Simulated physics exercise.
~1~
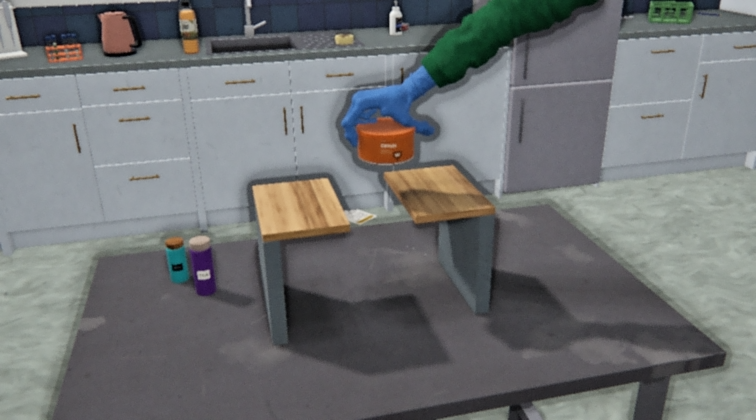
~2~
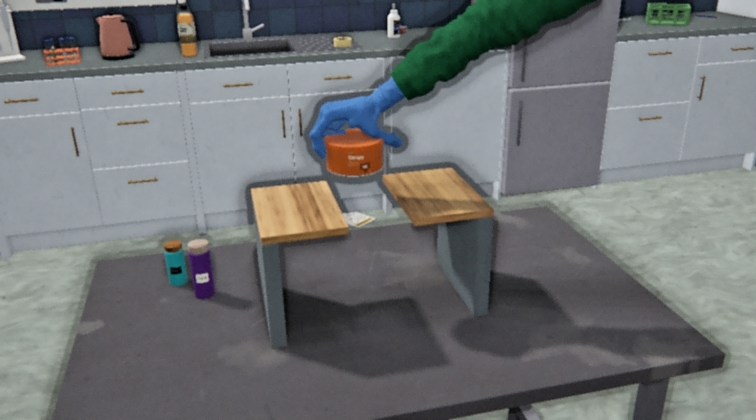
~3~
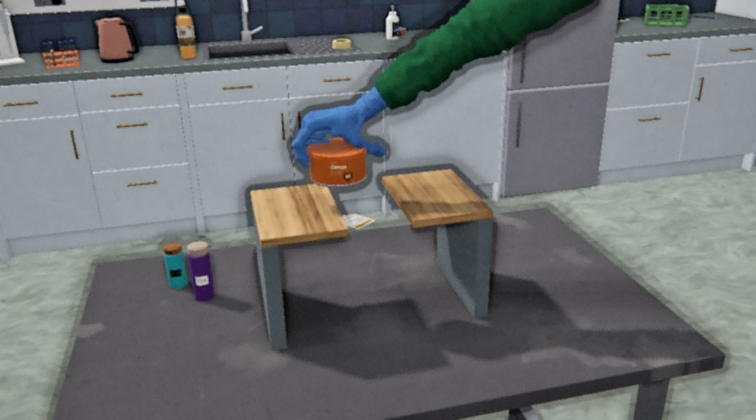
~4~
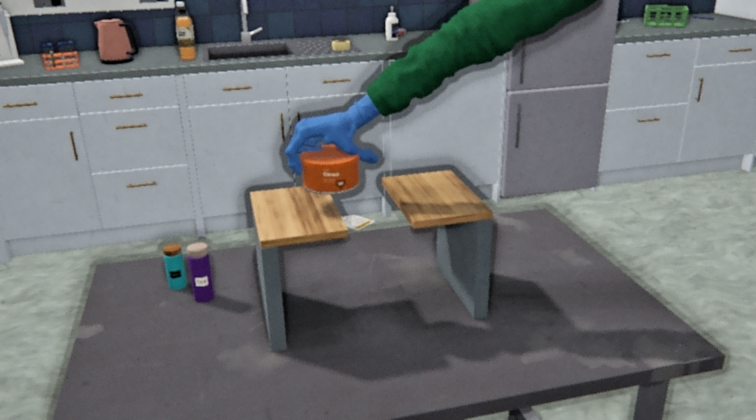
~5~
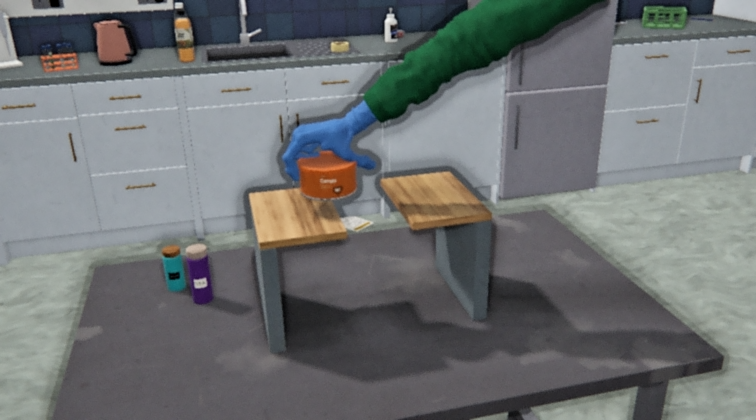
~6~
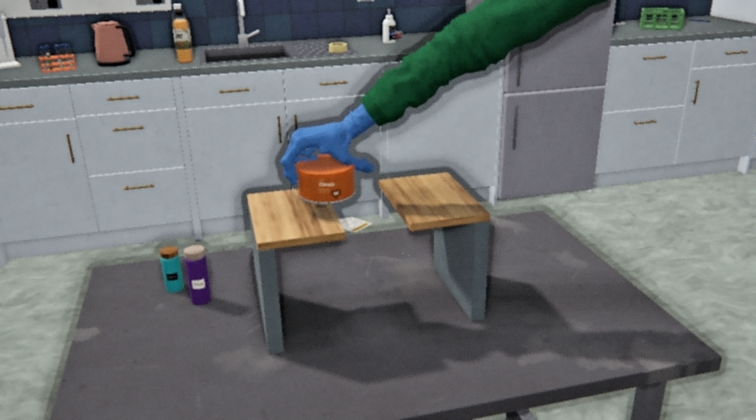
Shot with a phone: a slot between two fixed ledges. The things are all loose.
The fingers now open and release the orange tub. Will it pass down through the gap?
No, most likely it will be blocked.
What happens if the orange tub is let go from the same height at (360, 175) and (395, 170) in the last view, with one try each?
First, it drops through; second, it stays on top.
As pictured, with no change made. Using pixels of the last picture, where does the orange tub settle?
At about (327, 193).
Then, 0.20 s past the last view, orange tub displaced a little near (327, 193).
Then, 0.60 s past the last view, orange tub resting near (327, 193).
Finally, all 3 still in place. Final places as the last picture's camera would see them, orange tub near (327, 193). The tub lodges.
